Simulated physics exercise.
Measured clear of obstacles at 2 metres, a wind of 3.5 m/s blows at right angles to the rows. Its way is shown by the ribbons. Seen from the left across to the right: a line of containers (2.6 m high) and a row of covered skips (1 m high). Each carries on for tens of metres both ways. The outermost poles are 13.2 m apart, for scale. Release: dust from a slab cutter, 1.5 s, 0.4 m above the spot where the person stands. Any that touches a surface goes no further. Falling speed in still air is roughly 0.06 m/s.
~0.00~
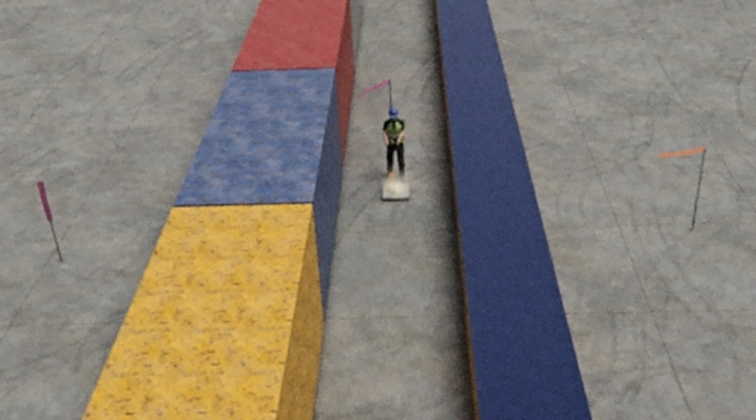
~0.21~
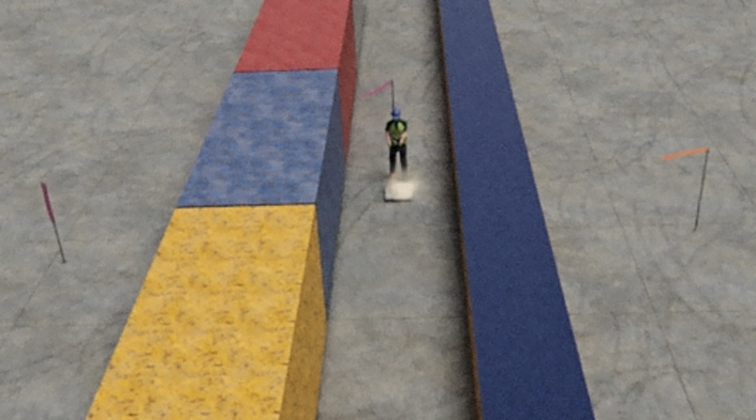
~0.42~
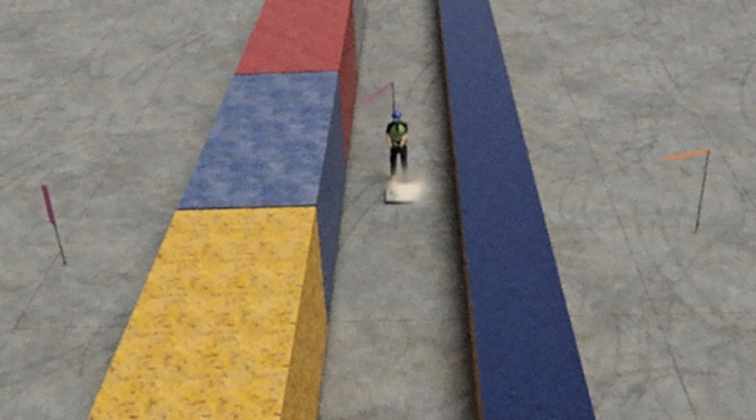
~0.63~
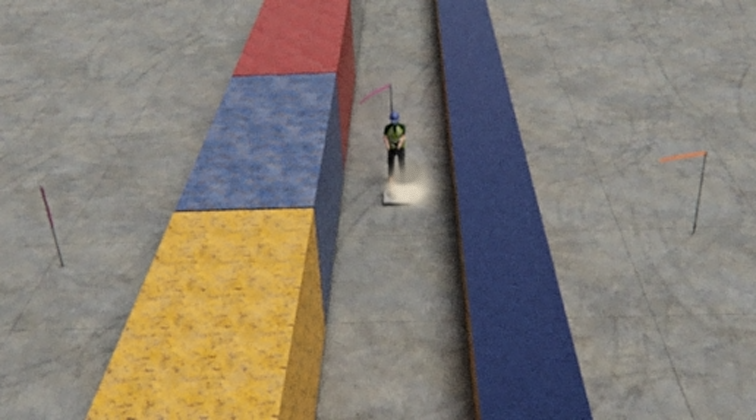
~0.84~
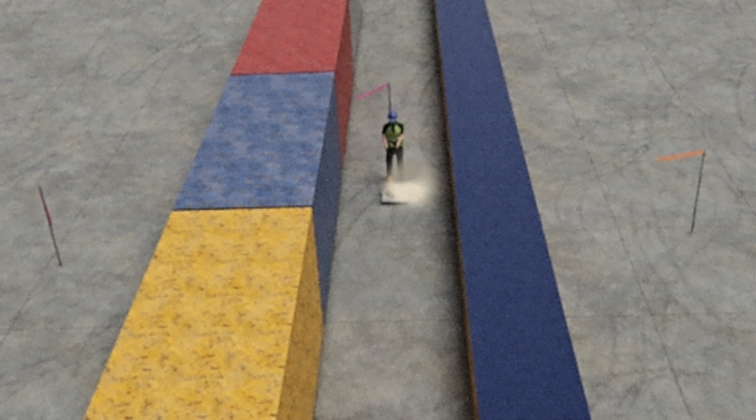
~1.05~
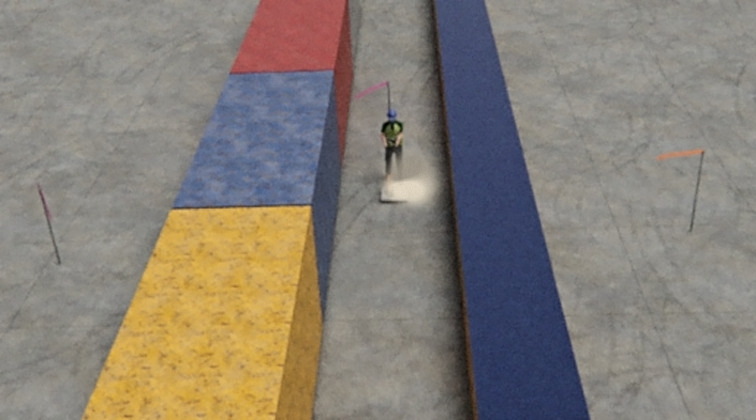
In the video, a worker in a blue helmet stands at a pale slab between coloured containers and a long dark blue row, as a small cloud of dust appears and widens slightly while ribbons on poles shift a little.
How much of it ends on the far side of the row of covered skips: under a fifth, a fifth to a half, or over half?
Honestly, I'd say less than one-fifth of it blows across.
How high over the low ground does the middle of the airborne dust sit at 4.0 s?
Middle height: Approx. 1.4 m.
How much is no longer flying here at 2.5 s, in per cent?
It comes to around 2 per cent.
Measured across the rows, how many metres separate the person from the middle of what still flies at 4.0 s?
Roughly 0.0 metres.
After 2.5 s, 2 % is no longer flying here, and 0 % is beyond the row of covered skips; the middle of what still flies is 0.9 m above the low ground, near (418, 164).
After 4.0 s, 7 % is no longer flying here, and 0 % is beyond the row of covered skips; the middle of what still flies is 1.3 m above the low ground, near (387, 150).
After 8.0 s, 32 % is no longer flying here, and 0 % is beyond the row of covered skips; the middle of what still flies is 1.4 m above the low ground, near (362, 145).
After 20.0 s, 73 % is no longer flying here, and 0 % is beyond the row of covered skips.
After 45.0 s, 97 % is no longer flying here, and 0 % is beyond the row of covered skips.
